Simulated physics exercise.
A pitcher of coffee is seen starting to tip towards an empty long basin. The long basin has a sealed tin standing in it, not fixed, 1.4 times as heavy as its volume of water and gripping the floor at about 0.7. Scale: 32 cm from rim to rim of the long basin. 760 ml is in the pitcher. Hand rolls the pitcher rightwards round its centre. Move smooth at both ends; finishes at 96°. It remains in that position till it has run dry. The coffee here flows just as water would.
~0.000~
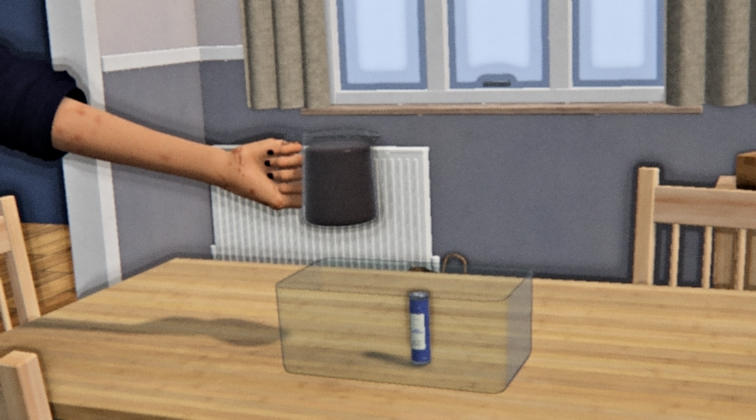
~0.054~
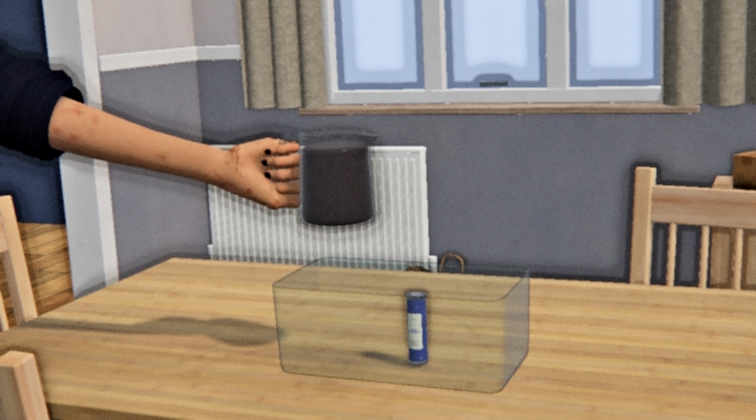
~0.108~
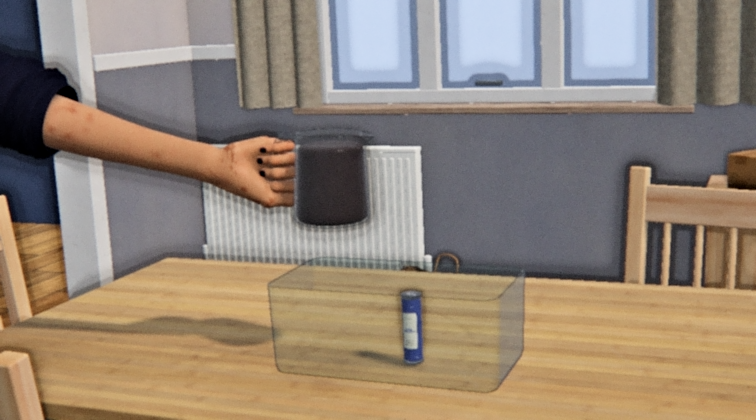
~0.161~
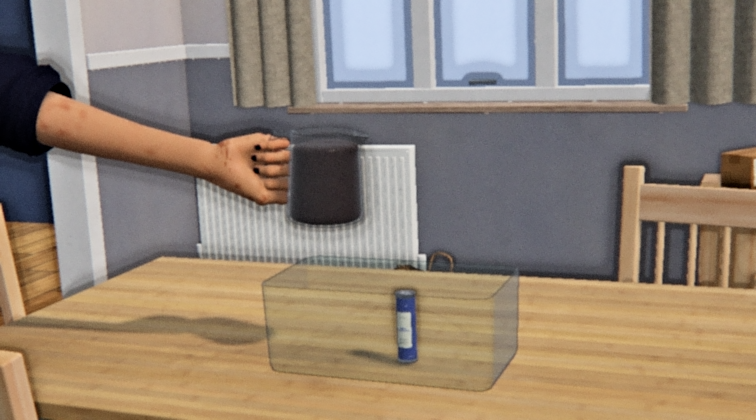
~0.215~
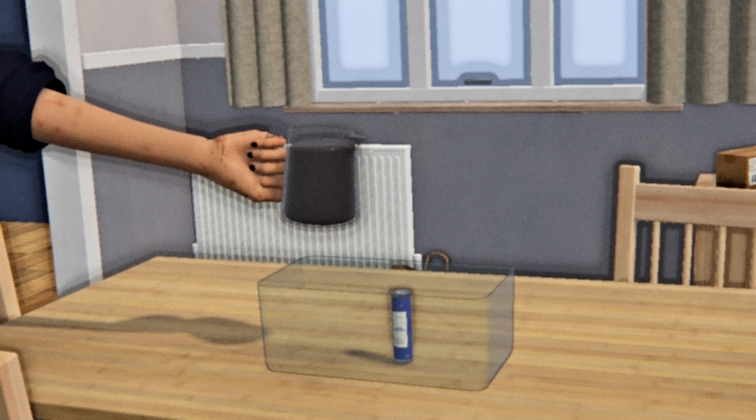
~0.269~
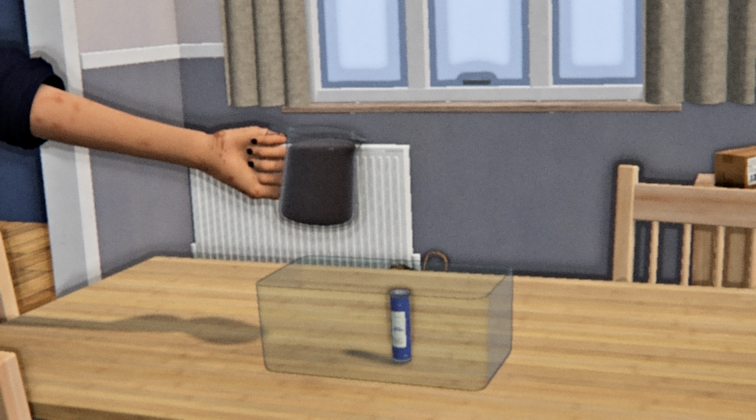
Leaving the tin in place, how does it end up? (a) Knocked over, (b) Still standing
(b) Still standing.
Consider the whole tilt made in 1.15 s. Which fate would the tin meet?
Result: Tin still standing.
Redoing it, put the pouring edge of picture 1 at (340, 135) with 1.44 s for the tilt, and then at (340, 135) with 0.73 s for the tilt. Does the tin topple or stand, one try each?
First it topples; then it falls.
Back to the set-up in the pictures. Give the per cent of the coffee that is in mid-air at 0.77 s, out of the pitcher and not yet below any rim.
Near 8 per cent of it all.
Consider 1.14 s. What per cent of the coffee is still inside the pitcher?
About 52 % is still there.
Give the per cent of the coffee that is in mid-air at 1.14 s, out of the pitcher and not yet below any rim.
About 16 percent.
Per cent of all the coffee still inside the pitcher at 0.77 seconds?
Close to 90 percent of the liquid remains at that time.
Then, 0.77 s in, the tilt is 53° and 91 per cent is still to pour; the tin stands where it began.
Then, 1.14 s in, the tilt is 86° and 51 per cent is still to pour; the tin stands where it began.
Then, 1.52 s in, the tilt is 96° and 14 per cent is still to pour; the tin stands where it began.
Then, 1.94 s in, the tilt is 96° and 4 per cent is still to pour; the tin stands where it began.
Finally, the tin stands where it began.
